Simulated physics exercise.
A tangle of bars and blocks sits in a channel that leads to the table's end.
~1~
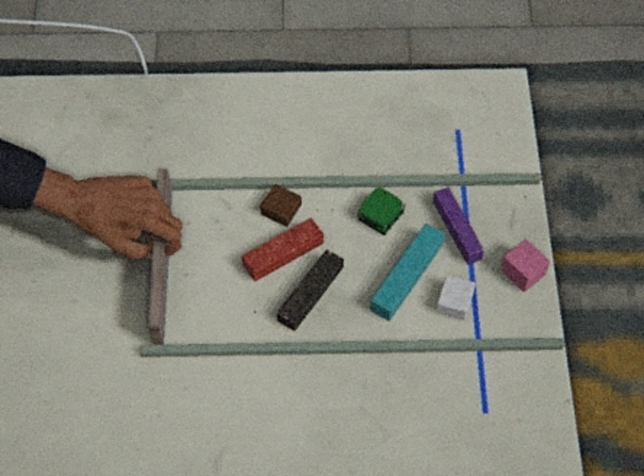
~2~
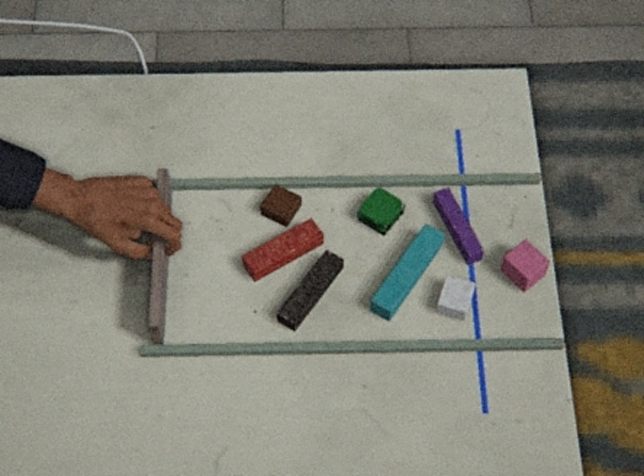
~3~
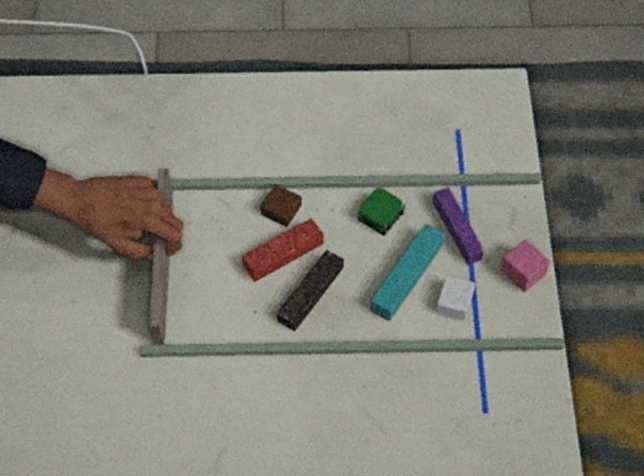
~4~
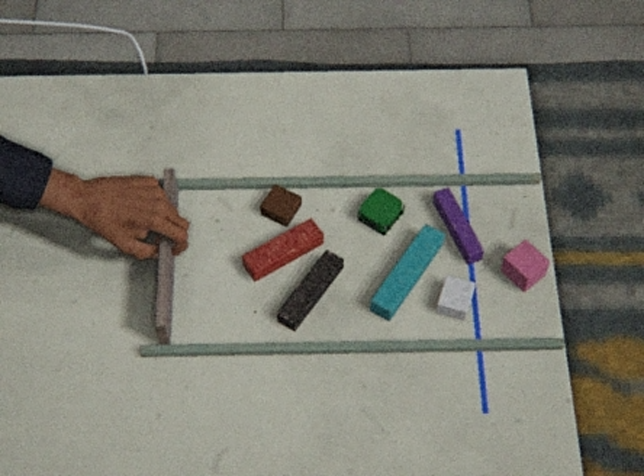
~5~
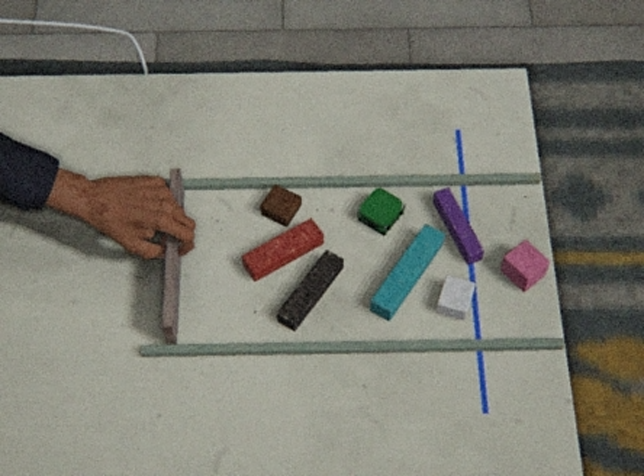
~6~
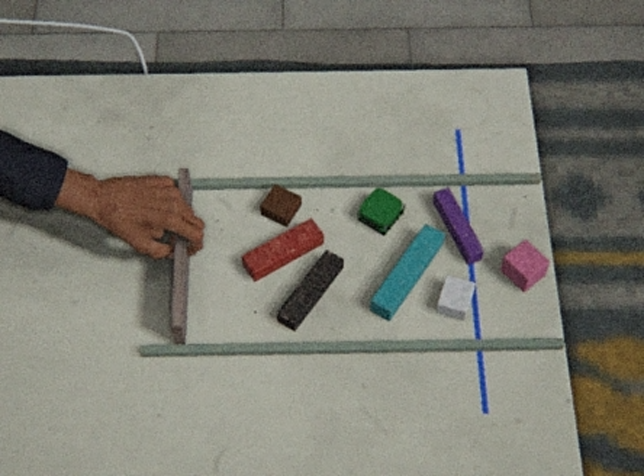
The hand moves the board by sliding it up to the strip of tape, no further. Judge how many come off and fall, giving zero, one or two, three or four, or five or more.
One to two.
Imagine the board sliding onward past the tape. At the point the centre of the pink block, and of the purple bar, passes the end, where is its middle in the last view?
Its middle is about (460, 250) and about (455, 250).
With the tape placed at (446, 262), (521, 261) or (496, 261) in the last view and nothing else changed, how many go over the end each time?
Tallies in the order given: 0, 5, 4.
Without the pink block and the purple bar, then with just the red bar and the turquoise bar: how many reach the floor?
The count is 0 in one try and 0 in the other, in that order.
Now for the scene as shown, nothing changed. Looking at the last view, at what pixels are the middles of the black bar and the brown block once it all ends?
For the black bar it's (503, 289), and for the brown block it's (480, 196).
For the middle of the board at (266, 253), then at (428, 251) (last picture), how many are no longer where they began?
Counting first: 2, next 8.
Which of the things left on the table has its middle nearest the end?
The white block is the one.
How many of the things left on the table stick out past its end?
The number is 3.
Soon after, none off yet; pink block at rest near (525, 266); purple bar at rest near (458, 226); white block at rest near (456, 298).
In the end, the number that fall off is one or two; gone, purple bar and pink block.
